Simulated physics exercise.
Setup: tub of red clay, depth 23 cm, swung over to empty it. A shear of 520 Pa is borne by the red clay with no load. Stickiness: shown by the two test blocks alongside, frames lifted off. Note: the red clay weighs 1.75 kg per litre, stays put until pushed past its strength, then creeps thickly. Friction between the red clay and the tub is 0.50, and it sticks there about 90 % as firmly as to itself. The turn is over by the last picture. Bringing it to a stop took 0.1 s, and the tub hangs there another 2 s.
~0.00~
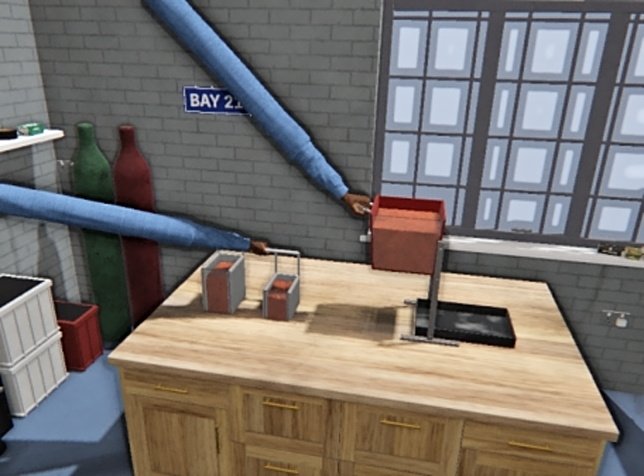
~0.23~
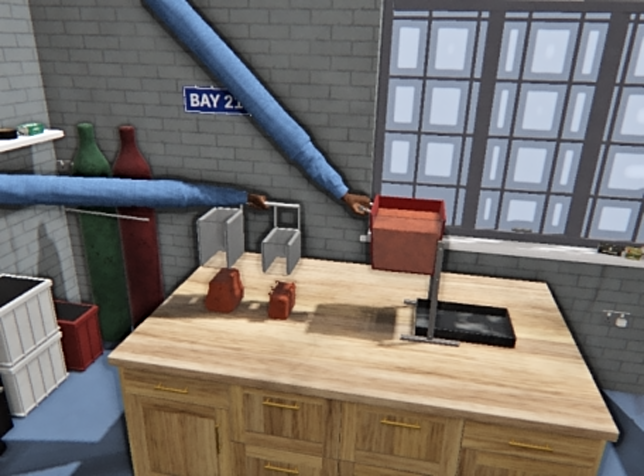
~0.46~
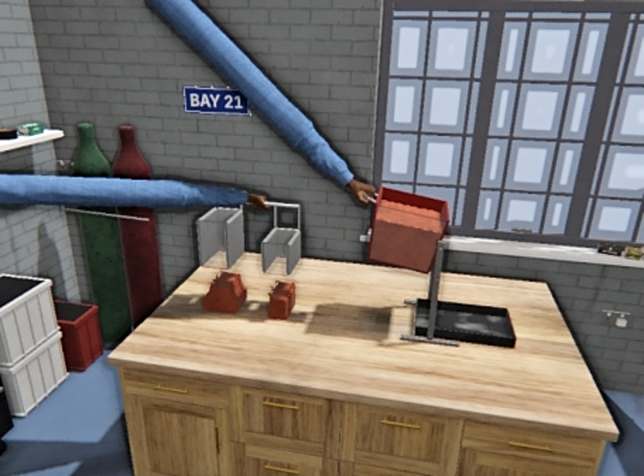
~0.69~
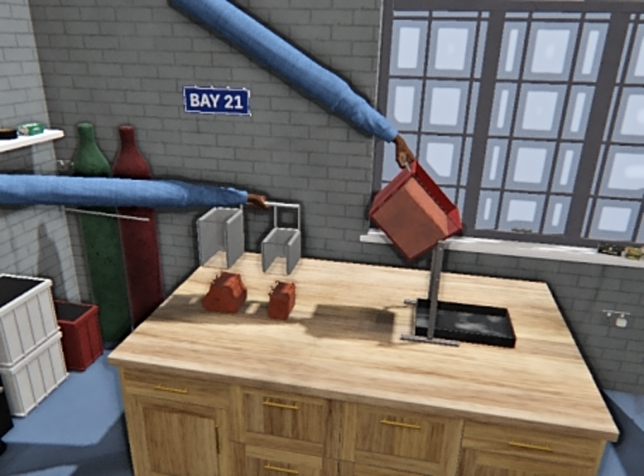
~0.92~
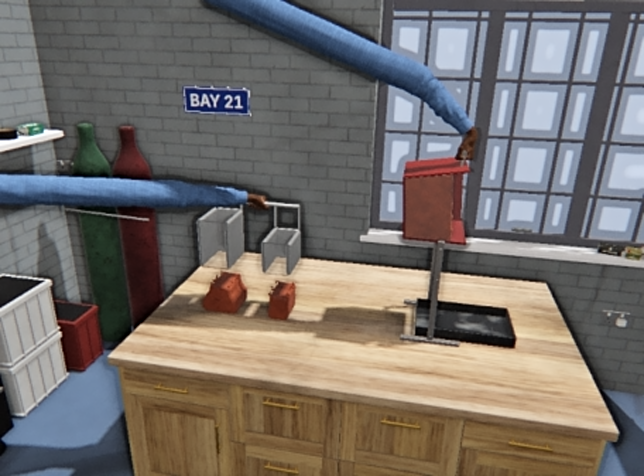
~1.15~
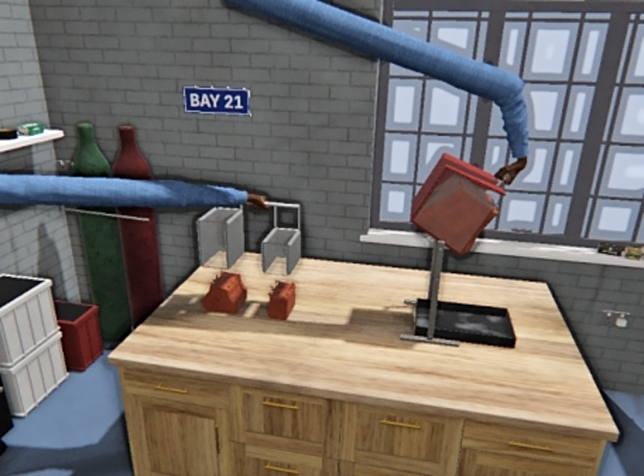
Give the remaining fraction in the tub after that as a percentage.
Close to 9 per cent.
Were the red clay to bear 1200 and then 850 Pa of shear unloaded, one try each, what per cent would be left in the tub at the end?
Result: 0 % for the first case, 8 % for the second.
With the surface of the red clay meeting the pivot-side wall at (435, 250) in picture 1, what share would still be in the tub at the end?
It would be close to 7 percent.
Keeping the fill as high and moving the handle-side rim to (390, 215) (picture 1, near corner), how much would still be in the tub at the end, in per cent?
In that case close to 0 %.
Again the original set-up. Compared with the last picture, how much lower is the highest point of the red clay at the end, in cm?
Roughly 12 cm.
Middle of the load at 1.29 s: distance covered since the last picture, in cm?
I'd put the distance at about 15 centimetres.
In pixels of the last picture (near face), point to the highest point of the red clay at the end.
Near (421, 217).
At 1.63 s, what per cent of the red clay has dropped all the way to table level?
Roughly 75 per cent.
After 1.29 s, the tub is at 117 degrees and holds 34 %.
After 1.46 s, the tub is at 117 degrees and holds 16 %.
After 1.63 s, the tub is at 117 degrees and holds 9 %.
After 1.80 s, the tub is at 117 degrees and holds 9 %.
After 3.15 s, the tub is at 117 degrees and holds 9 %.
